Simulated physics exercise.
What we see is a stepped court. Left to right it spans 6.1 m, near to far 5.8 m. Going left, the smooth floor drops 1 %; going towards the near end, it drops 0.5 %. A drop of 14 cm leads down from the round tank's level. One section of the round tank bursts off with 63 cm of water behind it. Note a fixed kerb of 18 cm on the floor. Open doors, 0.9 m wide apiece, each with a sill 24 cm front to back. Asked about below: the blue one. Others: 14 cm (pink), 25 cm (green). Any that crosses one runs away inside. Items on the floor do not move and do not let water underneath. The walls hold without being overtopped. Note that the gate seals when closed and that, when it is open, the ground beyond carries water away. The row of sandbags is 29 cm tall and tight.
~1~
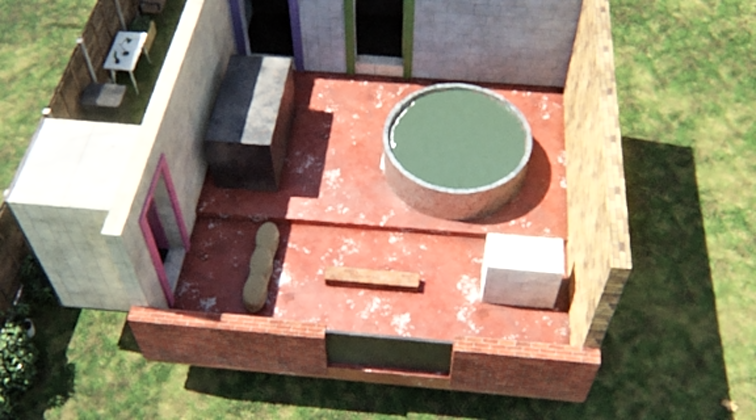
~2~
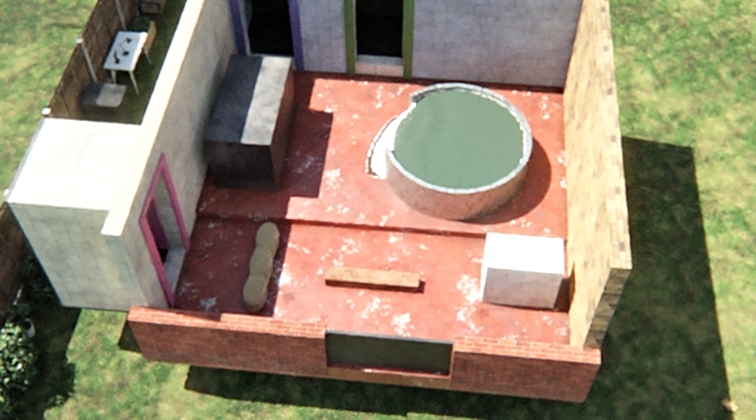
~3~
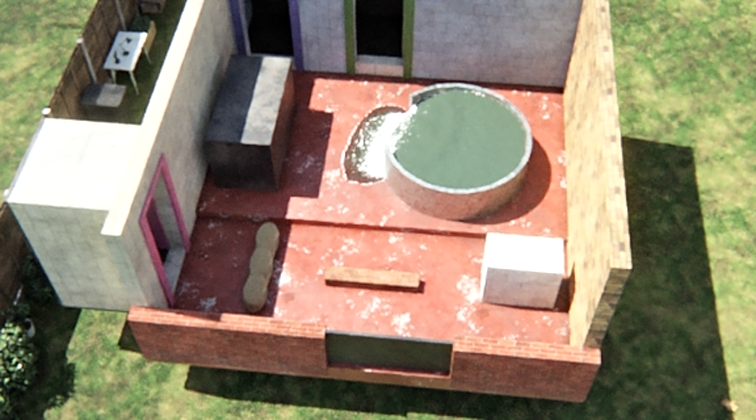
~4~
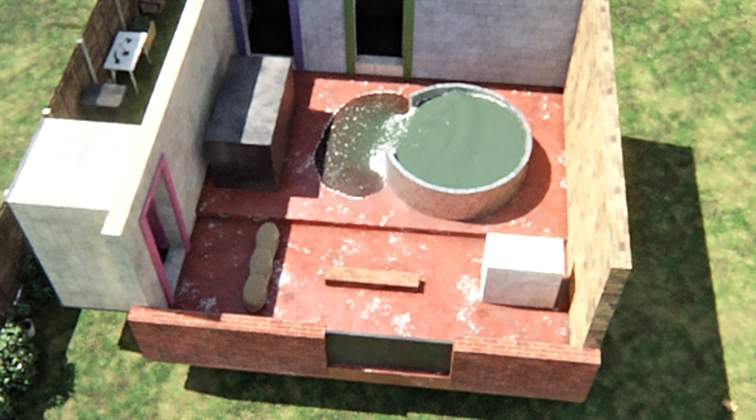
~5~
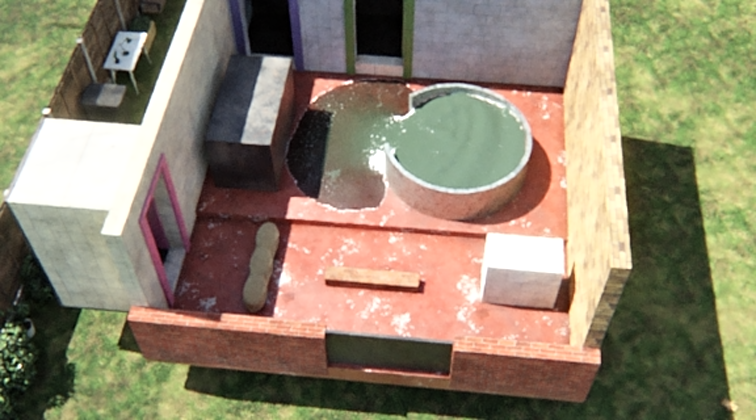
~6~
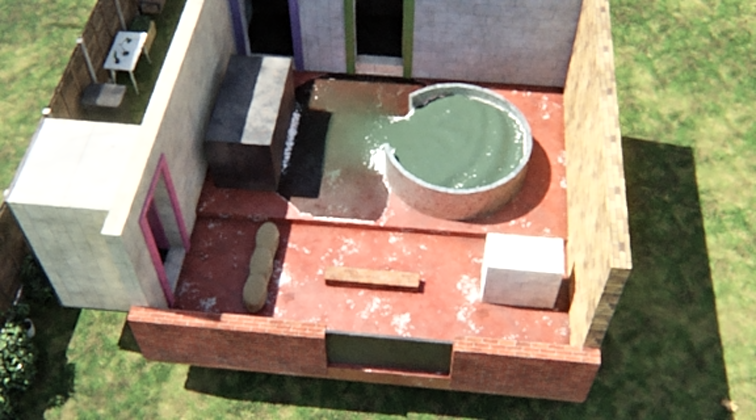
Greenish water bursts from the left side of a round, pale-walled tank, foaming white at first, then fanning across the red floor until it reaches the dark block on the left, while the tank stays nearly full. The walled court is seen from high above, with grass around it and a fixed camera. A white block, a low tan bar and joined tan rounds sit motionless nearer the front brick wall.
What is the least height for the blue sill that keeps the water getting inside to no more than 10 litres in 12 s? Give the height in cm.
28 cm.
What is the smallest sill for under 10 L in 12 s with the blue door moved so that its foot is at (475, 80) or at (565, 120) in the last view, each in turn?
About 5.0 cm, then about 9.5 cm.
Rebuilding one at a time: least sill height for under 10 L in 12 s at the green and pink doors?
You'd want about 13.0 centimetres at green and about 11.0 centimetres at pink.
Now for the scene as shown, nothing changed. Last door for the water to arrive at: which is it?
The pink one comes last.
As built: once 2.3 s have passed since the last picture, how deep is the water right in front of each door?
Before blue it's 26 cm, before pink 8 cm, before green 13 cm.
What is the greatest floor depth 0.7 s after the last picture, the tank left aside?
Close to 40 centimetres.
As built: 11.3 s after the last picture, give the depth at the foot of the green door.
Some 5.0 centimetres.
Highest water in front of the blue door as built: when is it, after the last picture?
At roughly 2.4 s.
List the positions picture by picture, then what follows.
The first picture shows the round tank at (457, 139) is whole and still, 63 cm deep; the blue door at (267, 27) is dry.
In the second picture, water pours out at (392, 138) and has run 0.3 m, to a hidden place; about 7 cm deep outside, 63 cm at the back.
In the third picture, the front is at (347, 162), 0.7 m from the gap at (392, 139); 1.1 m2 of floor is wet, 63 cm left at the back.
In the fourth picture, water pours out at (392, 140) and has run 1.2 m, to (342, 111); about 6 cm deep outside, 63 cm at the back.
In the fifth picture, the gap is at (392, 140), the front 1.7 m out at (312, 109); the back of the round tank holds 63 cm.
In the sixth picture, the front is at a hidden place, 2.2 m from the gap at (392, 139); 5.5 m2 of floor is wet, 58 cm left at the back; the blue door at (267, 27), 3.0 m from the gap, is still 0.8 m from the nearest water.
Then, 0.7 s after the last picture water covers 25 % of the floor, deepest (40 cm) near (238, 67); 22 cm at the blue door, 0 litres in over its 12 cm sill.
Then, 2.3 s after the last picture water covers 50 % of the floor, deepest (37 cm) near (248, 67); 26 cm at the blue door, 75 litres in over its 12 cm sill.
Then, 11.3 s after the last picture water covers 90 % of the floor, deepest (17 cm) near (272, 276); 8 cm at the blue door, 168 litres in over its 12 cm sill.
At the blue door as built, the water peaked near 26 cm, 2.3 s after the last picture.
With a sill of 26 cm, 16 litres would have come in within the 12 s; with 35 cm, 1 litre. So under 10 litres takes about 28 cm.
